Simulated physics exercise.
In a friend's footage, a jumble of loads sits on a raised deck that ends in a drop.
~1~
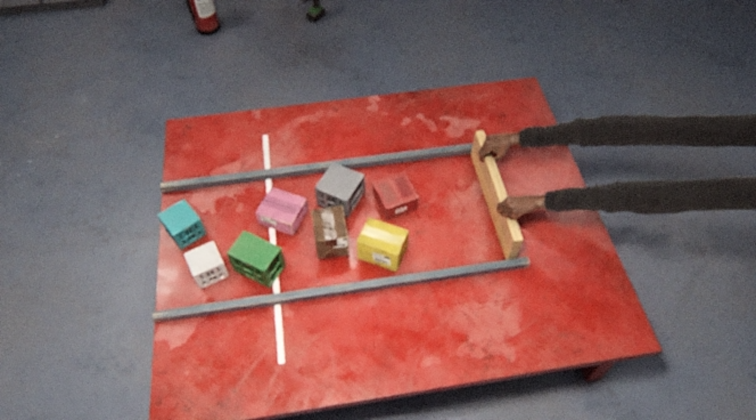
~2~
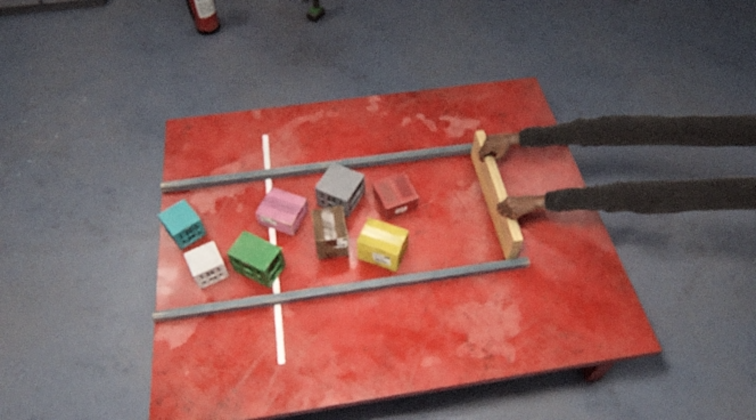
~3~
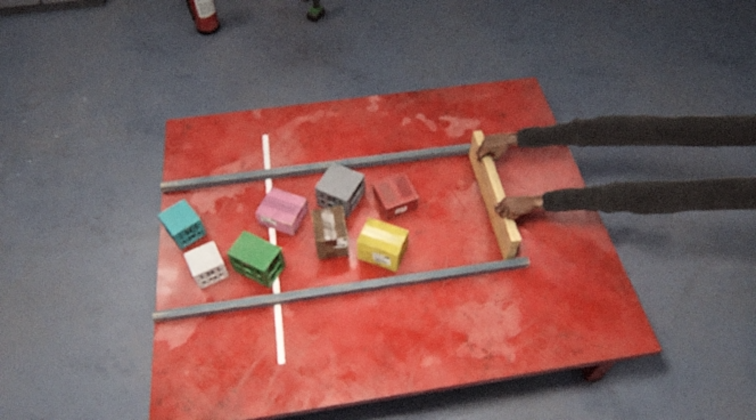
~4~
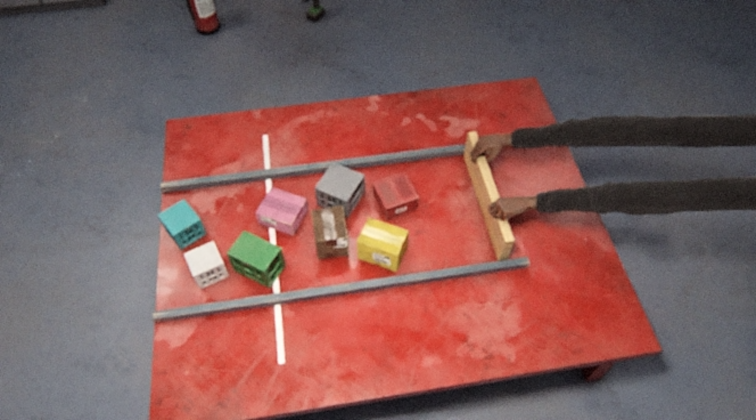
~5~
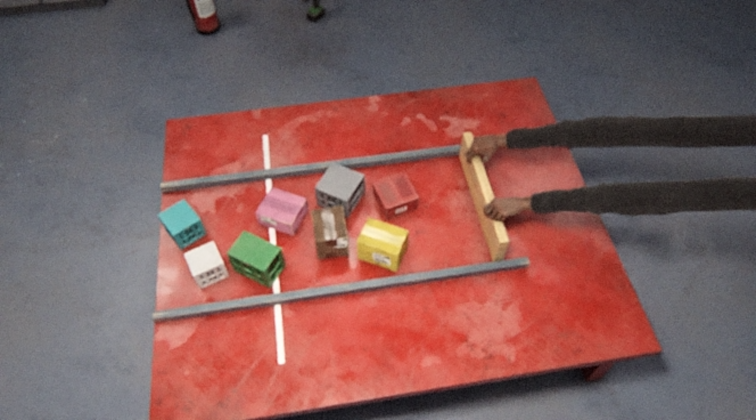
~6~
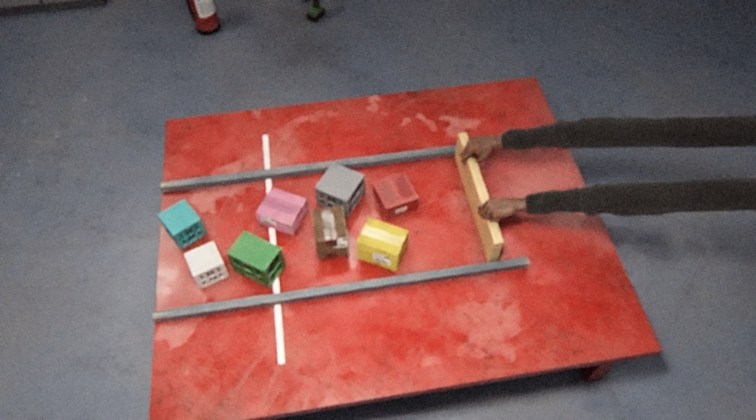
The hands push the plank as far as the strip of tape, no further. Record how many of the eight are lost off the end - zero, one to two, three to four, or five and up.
I expect none of them to drop off the edge.
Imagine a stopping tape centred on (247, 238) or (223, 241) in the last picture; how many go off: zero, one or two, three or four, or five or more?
Either one or two; 3 or 4.
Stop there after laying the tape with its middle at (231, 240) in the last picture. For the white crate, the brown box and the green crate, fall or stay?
Going one by one, the white crate goes down, the brown box is still up, the green crate is still up.
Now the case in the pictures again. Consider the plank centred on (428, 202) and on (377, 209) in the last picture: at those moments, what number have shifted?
At the first place 0, at the second 5.
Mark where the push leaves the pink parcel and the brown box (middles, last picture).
Look around (192, 242) for the first and around (228, 244) for the second.
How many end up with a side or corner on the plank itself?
In contact: 2.
Soon after, none off yet; turquoise crate at rest near (183, 225); white crate at rest near (207, 265); green crate at rest near (257, 260).
In the end, the number that fall off is zero.
